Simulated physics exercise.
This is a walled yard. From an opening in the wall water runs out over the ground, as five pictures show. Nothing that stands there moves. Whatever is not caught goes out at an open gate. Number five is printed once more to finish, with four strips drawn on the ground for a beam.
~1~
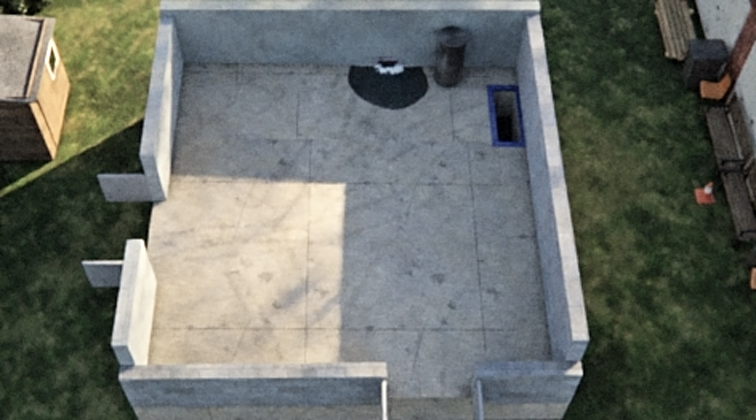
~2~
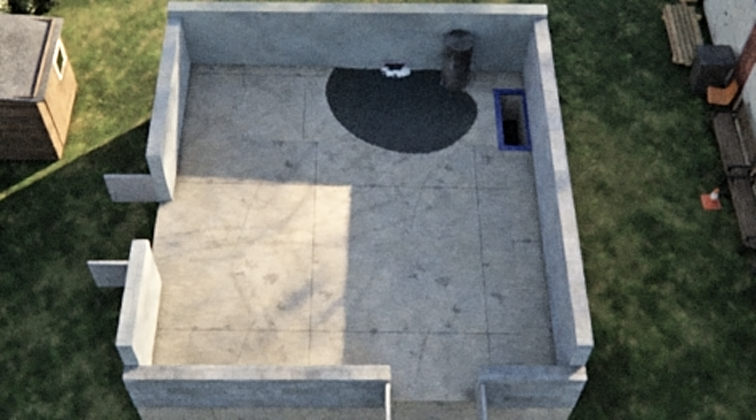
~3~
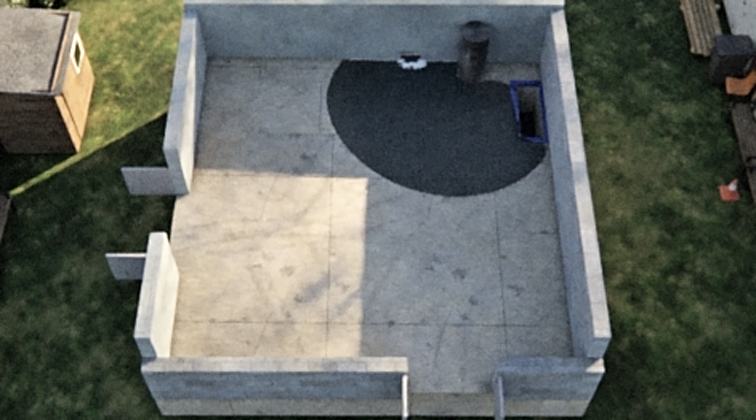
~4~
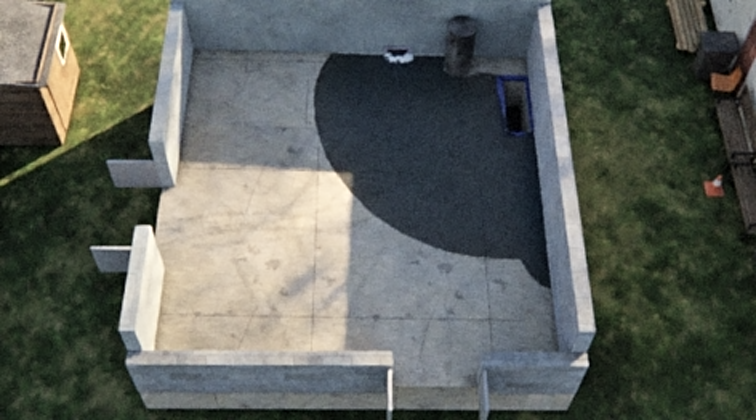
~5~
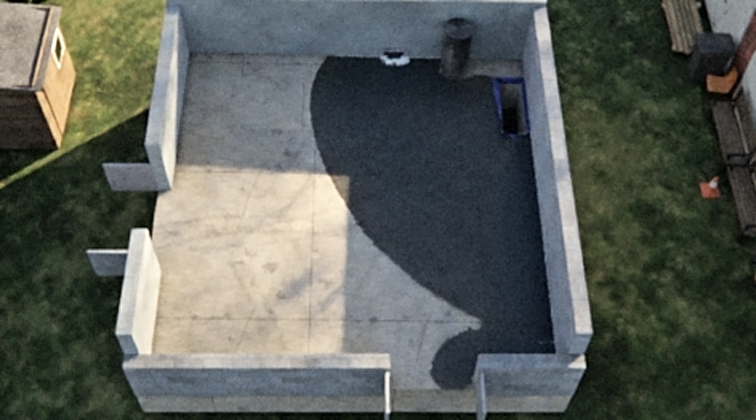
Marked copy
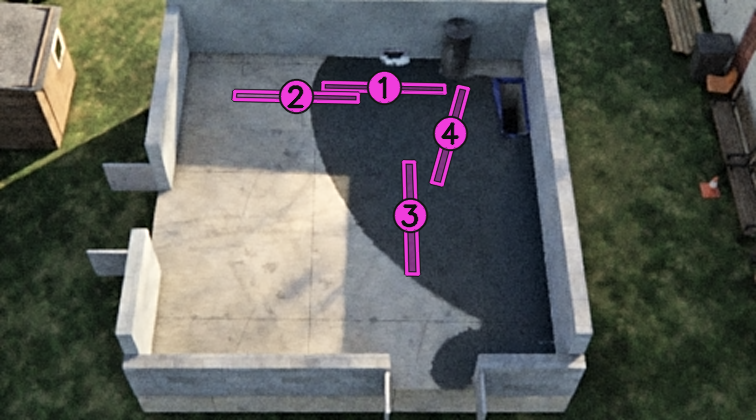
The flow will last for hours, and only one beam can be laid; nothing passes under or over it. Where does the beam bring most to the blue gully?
Spot 1.
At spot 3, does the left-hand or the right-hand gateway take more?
The right one.
On the marked copy, 1 from (323, 86) to (444, 89); 2 from (234, 95) to (358, 98); 3 from (412, 273) to (409, 161); 4 from (436, 183) to (463, 87).
Choosing 1, about 43 % of the stream goes into the blue gully, about 49 % out by the gates.
Choosing 2, about 30 % of the stream goes into the blue gully, about 67 % out by the gates.
Choosing 3, about 29 % of the stream goes into the blue gully, about 67 % out by the gates.
Choosing 4, about 33 % of the stream goes into the blue gully, about 65 % out by the gates.
